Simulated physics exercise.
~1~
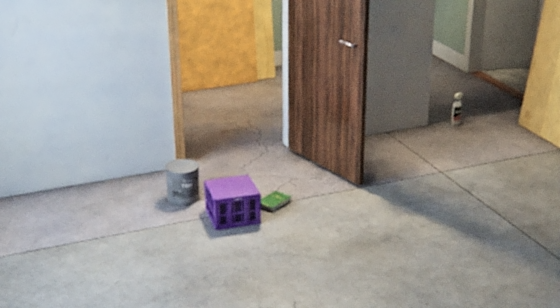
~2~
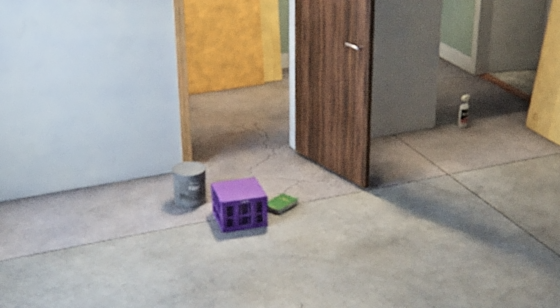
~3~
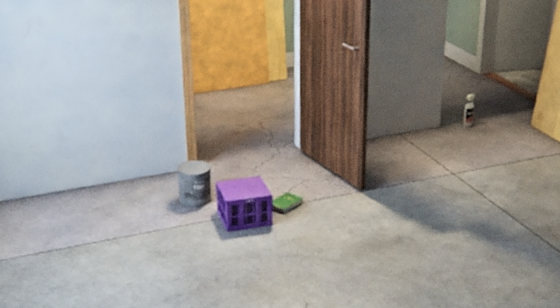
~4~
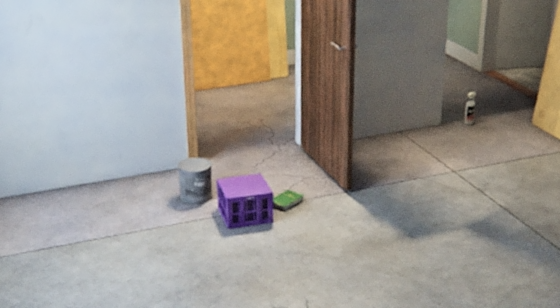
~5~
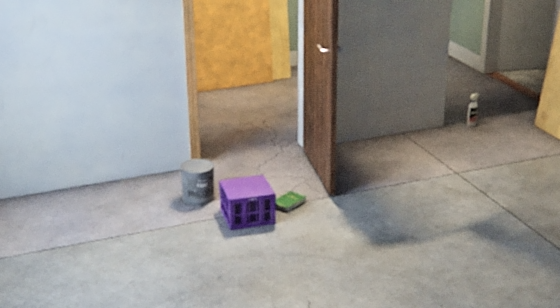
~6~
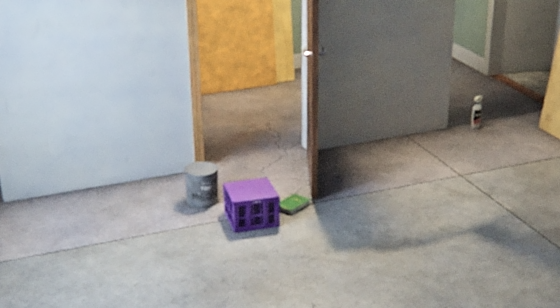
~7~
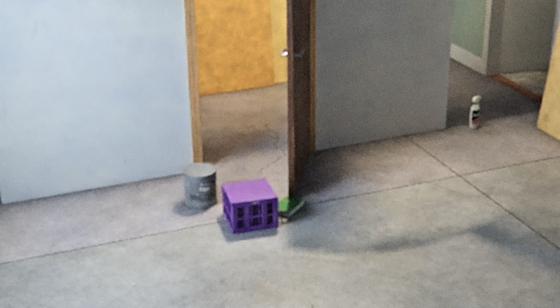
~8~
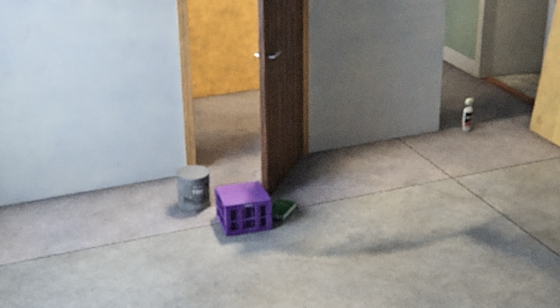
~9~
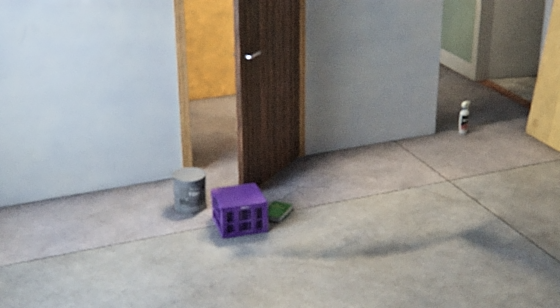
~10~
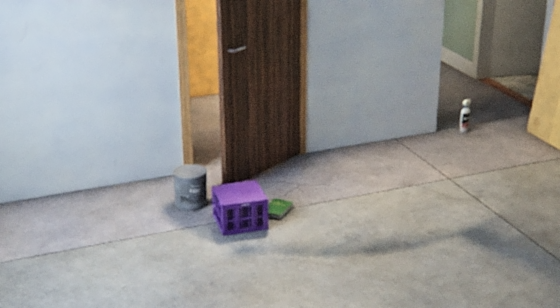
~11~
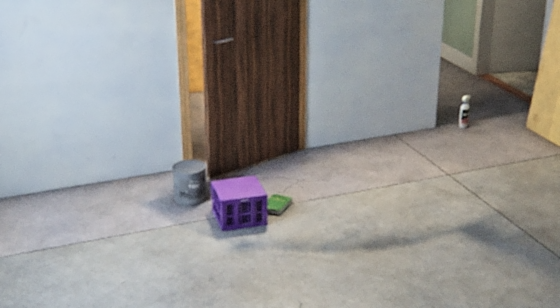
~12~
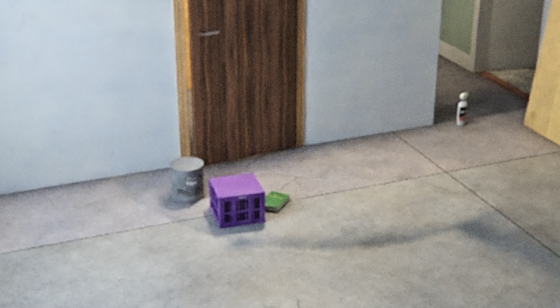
To begin with, a dark wooden door stands wide open in a grey-walled room, with a grey pail, a purple crate and a small green book on the concrete floor near the doorway. The door starts to swing towards its frame, turning edge-on to the view as the camera sways slightly. It sweeps past behind the crate, passing close by the green book, which appears to shift only a little. The door keeps turning steadily, narrowing the gap onto the yellow wall beyond. Finally it closes fully in its frame, with the pail and crate still in their places.
